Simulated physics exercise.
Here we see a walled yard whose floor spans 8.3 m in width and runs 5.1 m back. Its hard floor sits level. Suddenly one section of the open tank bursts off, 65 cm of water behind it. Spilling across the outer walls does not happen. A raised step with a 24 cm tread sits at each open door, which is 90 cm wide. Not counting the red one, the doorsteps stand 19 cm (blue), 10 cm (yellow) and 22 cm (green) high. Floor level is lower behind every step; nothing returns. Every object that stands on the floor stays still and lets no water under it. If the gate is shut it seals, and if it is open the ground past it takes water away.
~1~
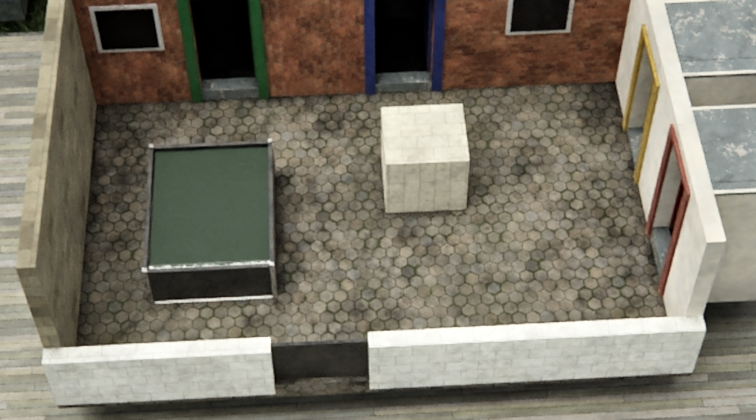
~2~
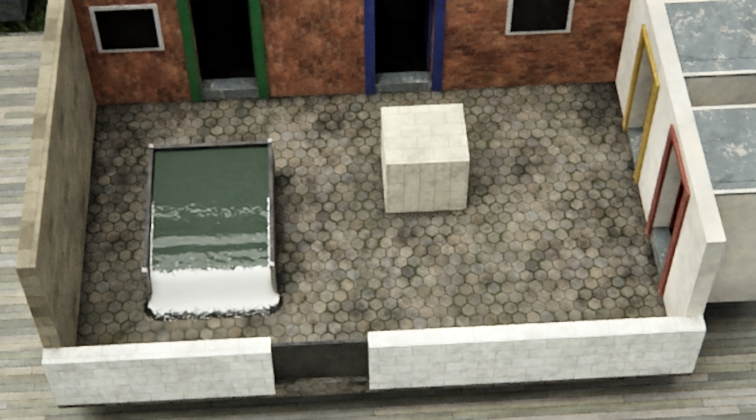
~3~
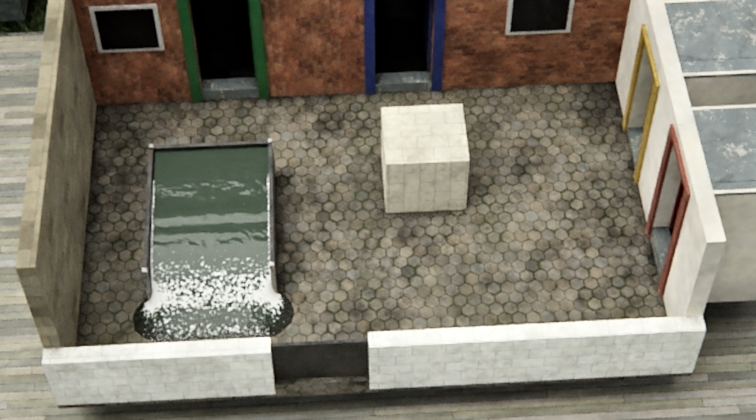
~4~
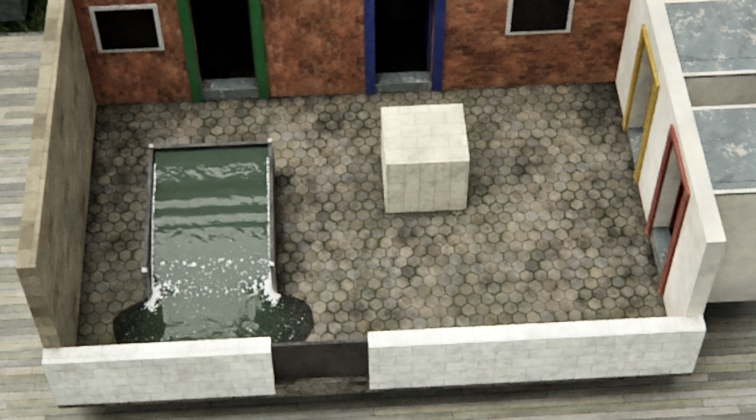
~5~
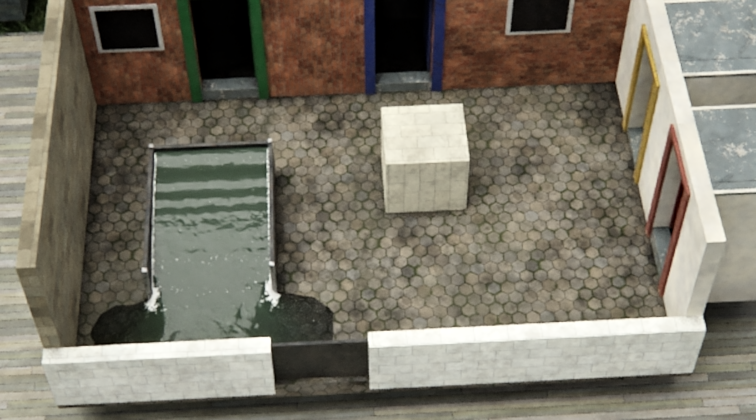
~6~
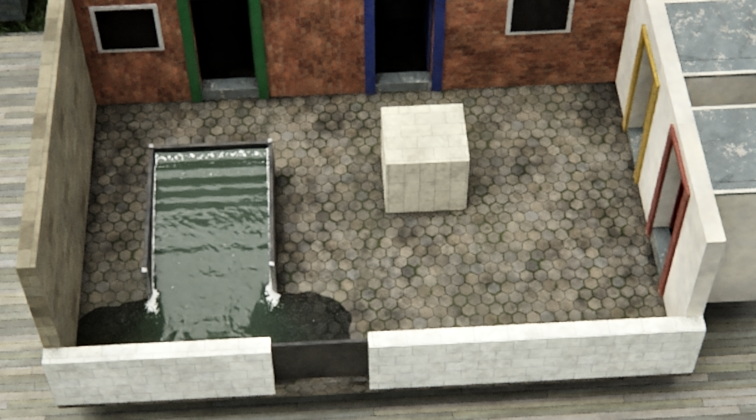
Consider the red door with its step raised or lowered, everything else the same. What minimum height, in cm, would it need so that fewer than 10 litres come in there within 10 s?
About 12.5 cm.
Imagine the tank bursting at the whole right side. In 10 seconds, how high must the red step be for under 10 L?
That way, roughly 21 cm.
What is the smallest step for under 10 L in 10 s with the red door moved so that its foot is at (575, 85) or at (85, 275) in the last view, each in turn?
Minimums: Roughly 11.0 cm and 11.0 cm.
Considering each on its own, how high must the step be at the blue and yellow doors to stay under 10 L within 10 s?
About 7.5 cm at blue and 8.5 cm at yellow.
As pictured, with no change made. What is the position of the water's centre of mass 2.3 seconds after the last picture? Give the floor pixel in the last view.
Approximately (249, 289).
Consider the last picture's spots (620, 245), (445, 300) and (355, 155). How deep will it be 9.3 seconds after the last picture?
About 7, 3 and 8 cm respectively.
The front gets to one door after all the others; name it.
Coming last is the blue one.
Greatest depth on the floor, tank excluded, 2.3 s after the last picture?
Close to 33 centimetres.
Then, 0.7 s after the last picture water covers 15 % of the floor, deepest (52 cm) near (74, 380); it has not reached the red door.
Then, 2.3 s after the last picture water covers 55 % of the floor, deepest (33 cm) near (74, 380); 2 cm at the red door, 0 litres in over its 26 cm step.
Then, 9.3 s after the last picture water covers 100 % of the floor, deepest (12 cm) near (631, 207); 6 cm at the red door, 0 litres in over its 26 cm step.
At the red door as built, the water peaked near 18 cm, 2.7 s after the last picture.
With a step of 11 cm, 19 litres would have come in within the 10 s; with 14.5 cm, 3 litres. So under 10 litres takes about 12.5 cm.
